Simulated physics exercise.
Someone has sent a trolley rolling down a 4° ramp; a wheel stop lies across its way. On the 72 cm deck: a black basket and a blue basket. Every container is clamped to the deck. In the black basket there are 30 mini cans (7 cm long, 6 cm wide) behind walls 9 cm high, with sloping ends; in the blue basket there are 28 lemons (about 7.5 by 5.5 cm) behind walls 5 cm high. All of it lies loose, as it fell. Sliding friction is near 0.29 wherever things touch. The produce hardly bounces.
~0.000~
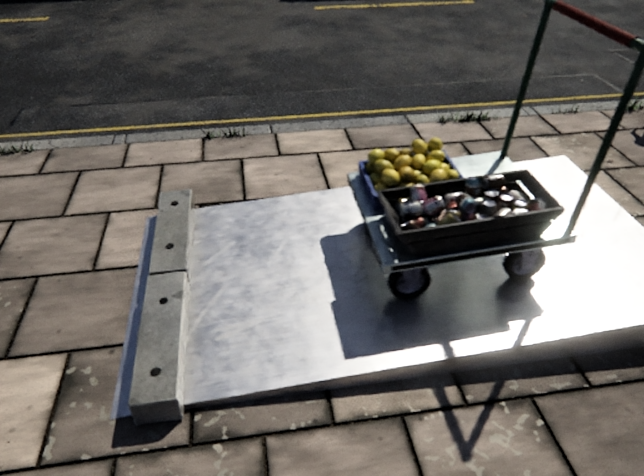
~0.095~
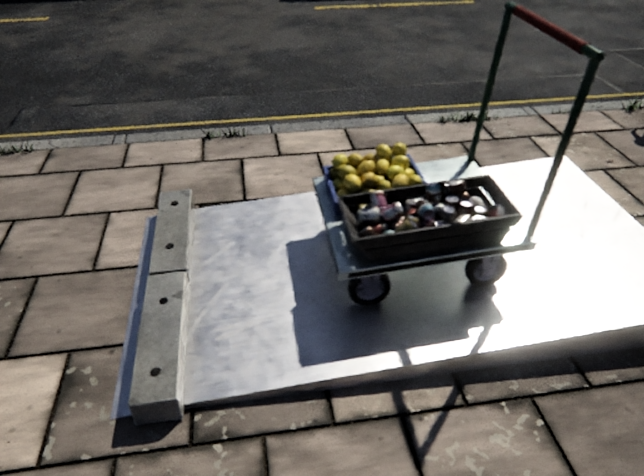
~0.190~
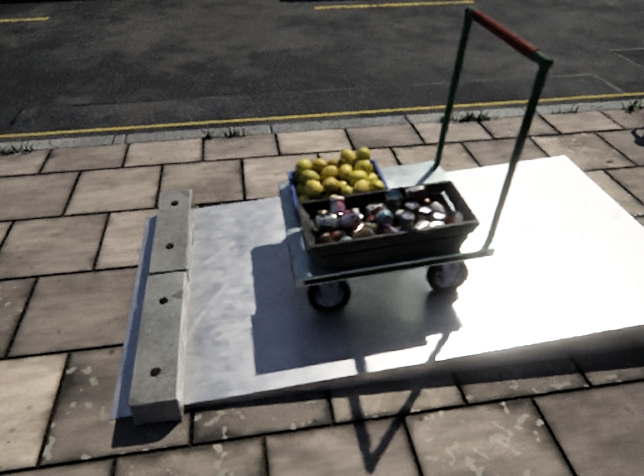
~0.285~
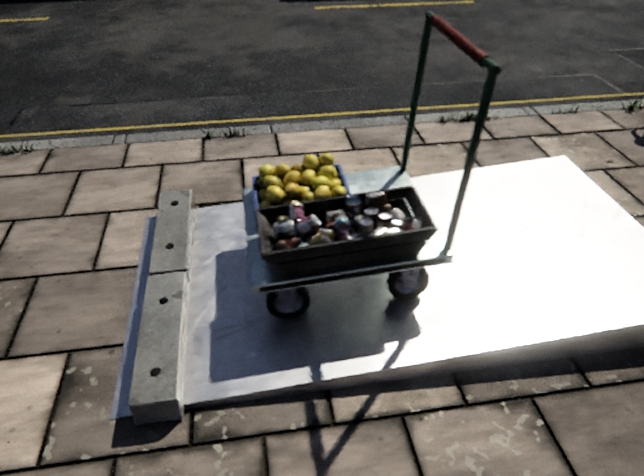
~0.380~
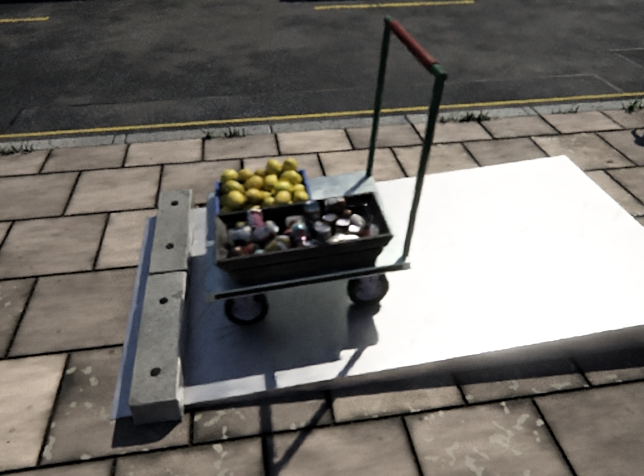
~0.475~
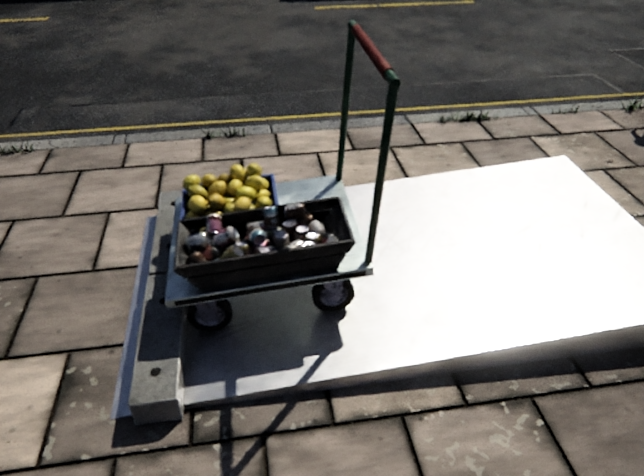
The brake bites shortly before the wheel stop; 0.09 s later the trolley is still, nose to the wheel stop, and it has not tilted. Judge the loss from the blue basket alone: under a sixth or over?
More than a sixth of the lemons leave the blue basket.
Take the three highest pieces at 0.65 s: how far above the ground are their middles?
Some 42 cm up.
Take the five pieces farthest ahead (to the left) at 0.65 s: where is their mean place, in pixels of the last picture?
Near (153, 214).
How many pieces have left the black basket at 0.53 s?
About: Black basket 0.
After 0.53 s, the black basket has all 30 and the blue basket is down by 1 of 28.
After 0.65 s, the black basket is down by 1 of 30 and the blue basket is down by 4 of 28.
After 0.88 s, the black basket is down by 2 of 30 and the blue basket is down by 8 of 28.
When it is over (at 1.38 s), the black basket is down by 2 of 30 and the blue basket is down by 10 of 28. Asked share, 10 of 28, 36 per cent.
